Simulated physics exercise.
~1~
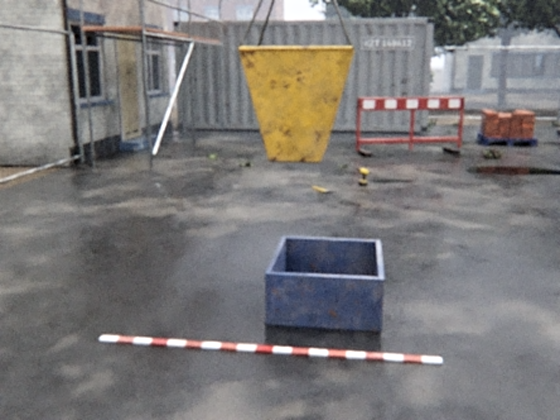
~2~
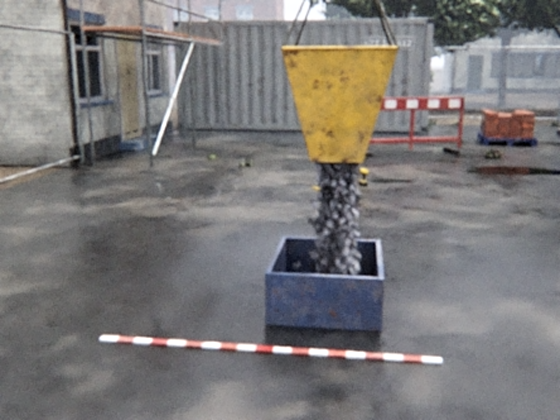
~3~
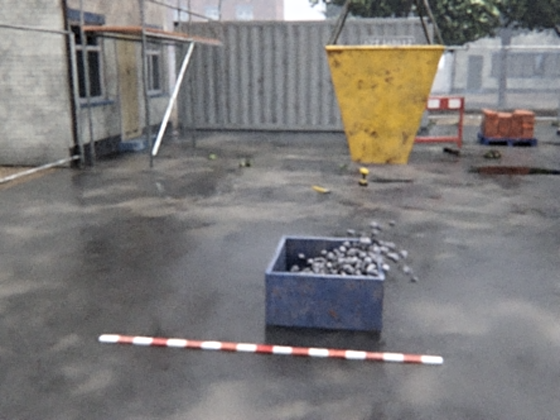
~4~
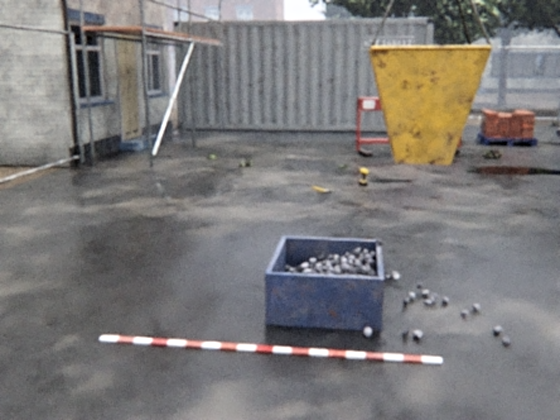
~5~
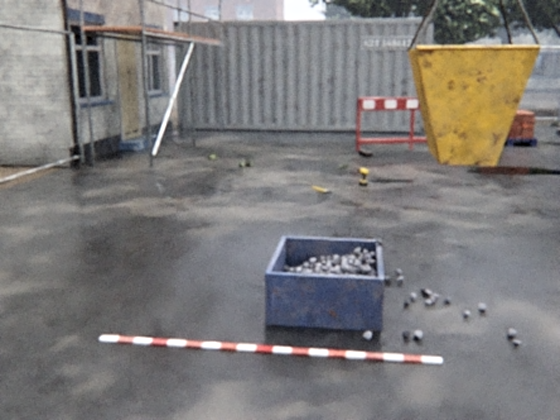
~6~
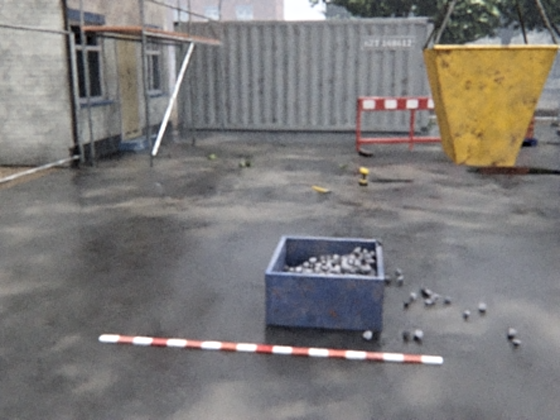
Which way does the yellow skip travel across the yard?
The yellow skip travels to the right.
